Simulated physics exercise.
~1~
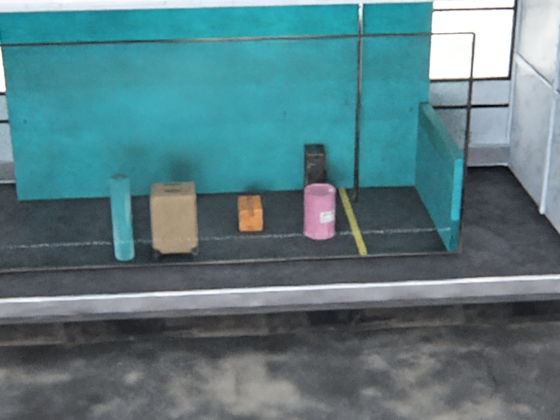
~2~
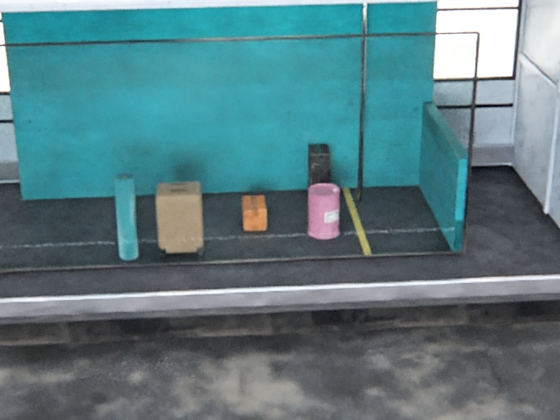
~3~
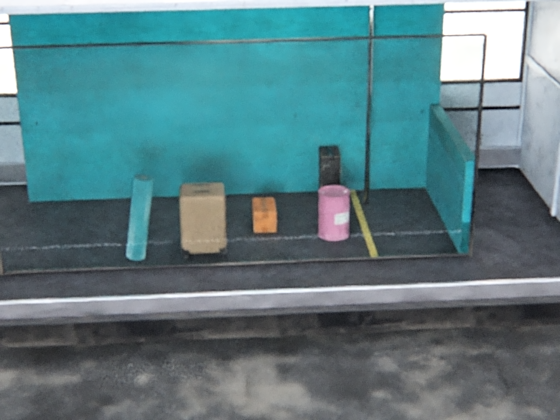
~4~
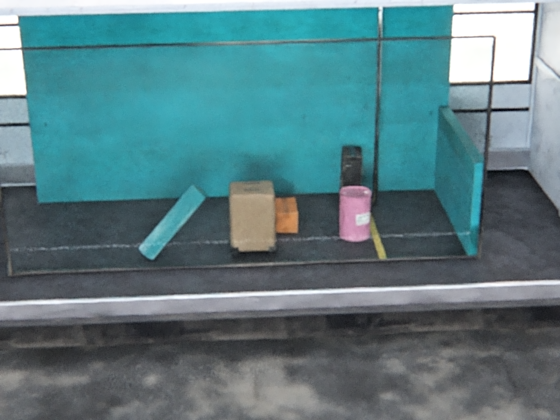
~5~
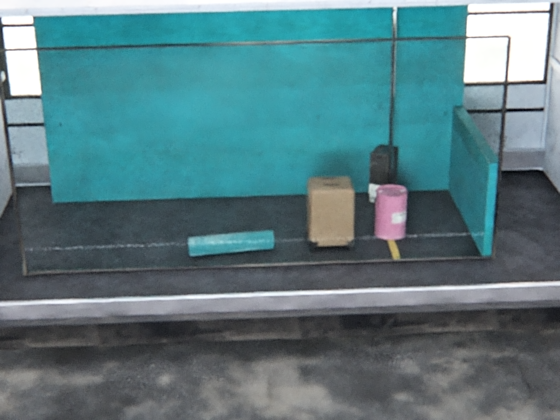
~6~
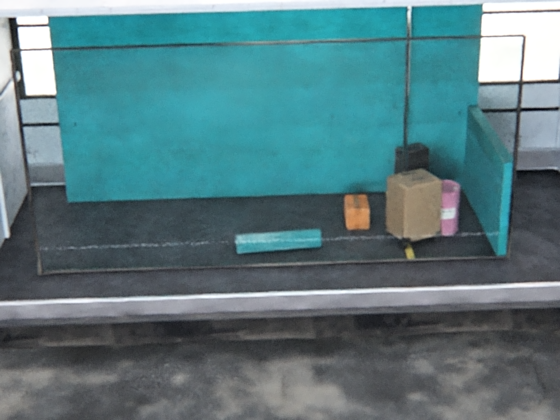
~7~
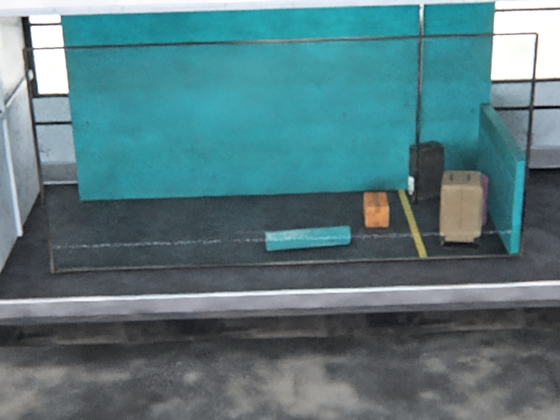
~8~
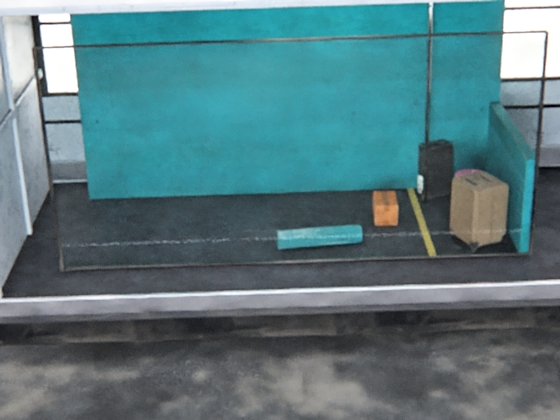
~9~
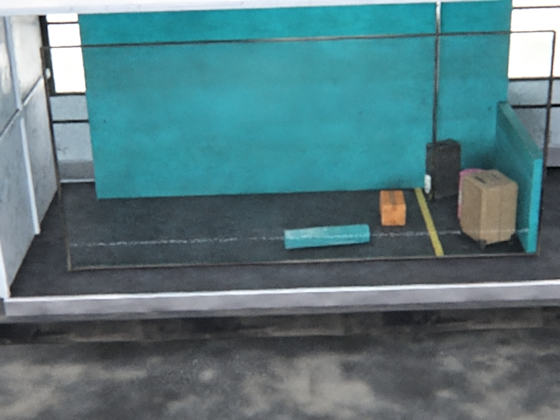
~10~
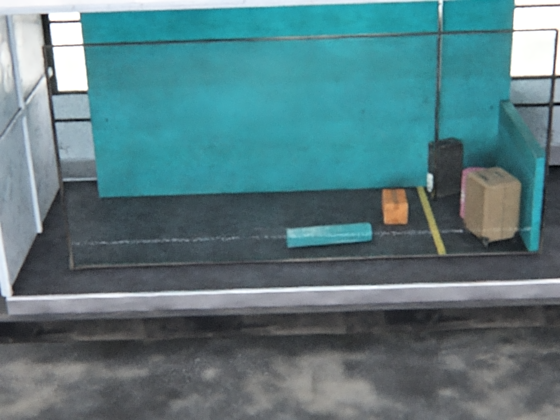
A brown wheeled case rolled right across the bay, passing the orange carton and reaching the pink drum by the right wall, while the teal roll toppled onto its side; everything settled, with the carton and roll left of the yellow line.
